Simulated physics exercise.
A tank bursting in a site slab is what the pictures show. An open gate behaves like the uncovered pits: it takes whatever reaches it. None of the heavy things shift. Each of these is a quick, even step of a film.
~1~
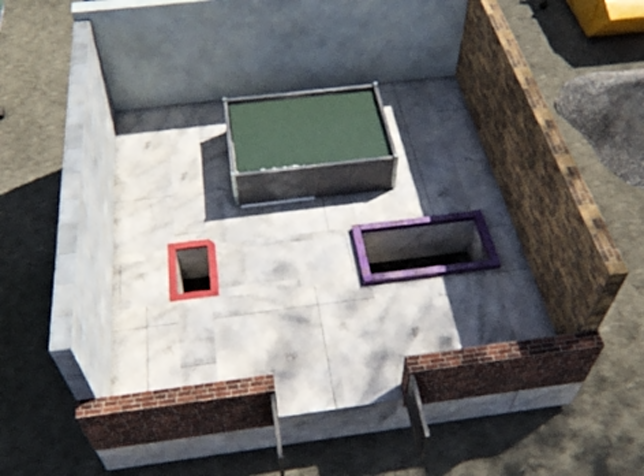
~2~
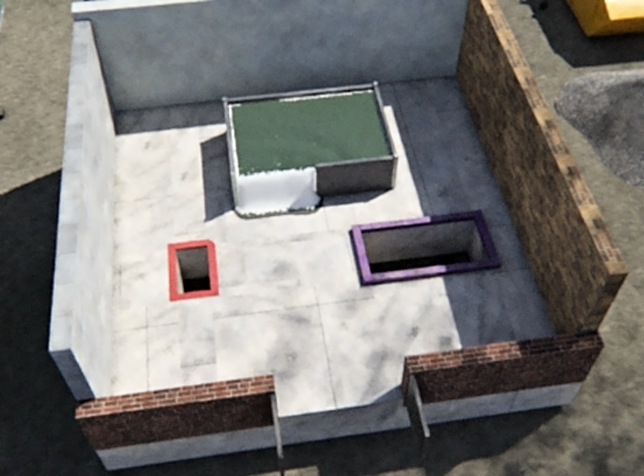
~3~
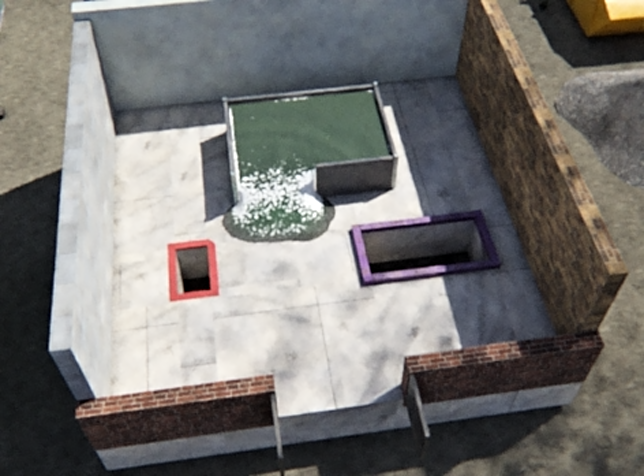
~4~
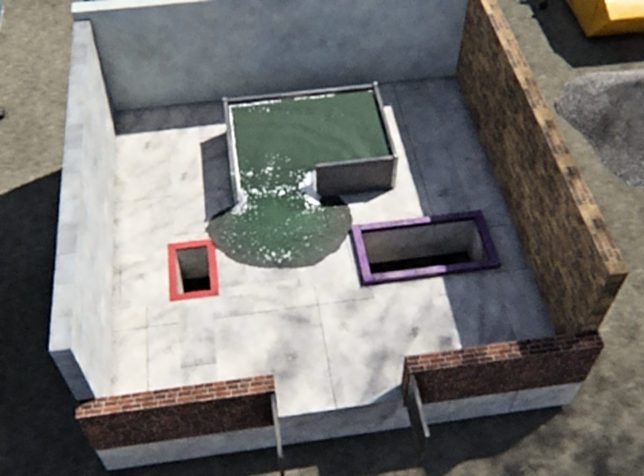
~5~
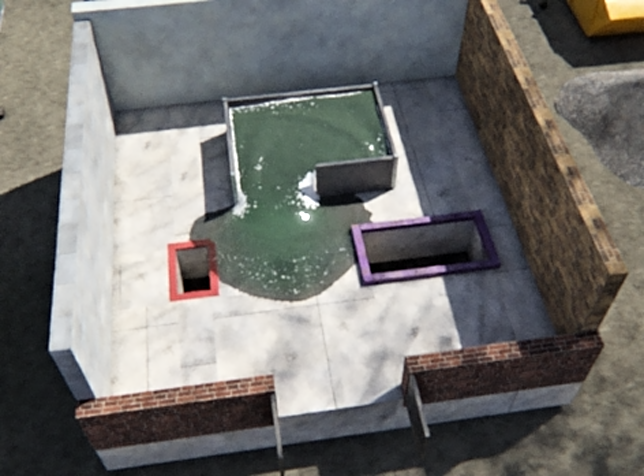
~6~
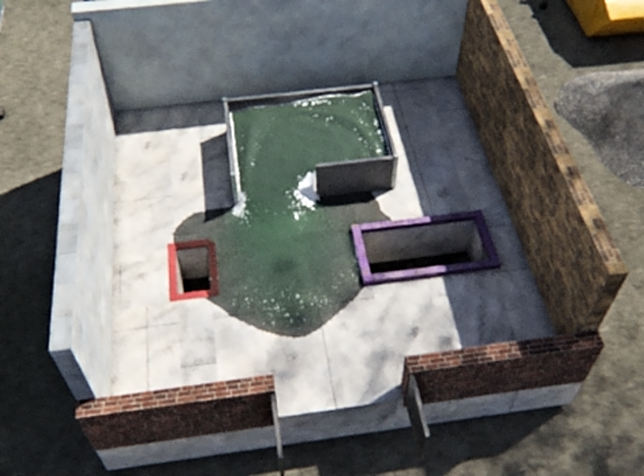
A tank bursts at its front and green water spreads across the pale slab between two pits.
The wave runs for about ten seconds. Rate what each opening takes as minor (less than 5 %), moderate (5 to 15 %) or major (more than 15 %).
The gate - major, the red pit - major, the purple pit - minor.
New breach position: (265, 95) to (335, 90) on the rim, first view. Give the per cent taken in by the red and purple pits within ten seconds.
Red 14 %, purple 4 %.
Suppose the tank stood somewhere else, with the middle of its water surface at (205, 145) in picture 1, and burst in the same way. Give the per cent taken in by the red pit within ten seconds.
Per cent: Red 35.
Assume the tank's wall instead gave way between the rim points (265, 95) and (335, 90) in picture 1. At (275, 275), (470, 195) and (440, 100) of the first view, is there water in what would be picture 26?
Spot by spot: Unaffected, then soaked through, then soaked through.
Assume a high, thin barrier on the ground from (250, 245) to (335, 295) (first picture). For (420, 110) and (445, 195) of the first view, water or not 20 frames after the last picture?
Taking them in the order asked, the first is not reached and the second is inundated.
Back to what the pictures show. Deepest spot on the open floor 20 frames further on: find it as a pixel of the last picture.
It should be deepest at about (125, 421).
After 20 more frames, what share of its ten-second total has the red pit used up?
Close to 50 %.
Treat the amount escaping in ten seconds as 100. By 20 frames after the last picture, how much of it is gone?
Some 50 per cent.
A moment on, water covers 30 % of the floor; the gate 1 %, the red pit 2 %, the purple pit 0 %.
Next, water covers 35 % of the floor; the gate 8 %, the red pit 6 %, the purple pit 0 %.
Then, water covers 45 % of the floor; the gate 17 %, the red pit 9 %, the purple pit 0 %.
Later, water covers 70 % of the floor; the gate 28 %, the red pit 15 %, the purple pit 0 %.
In the end, water covers 80 % of the floor; the gate 36 %, the red pit 19 %, the purple pit 0 %.
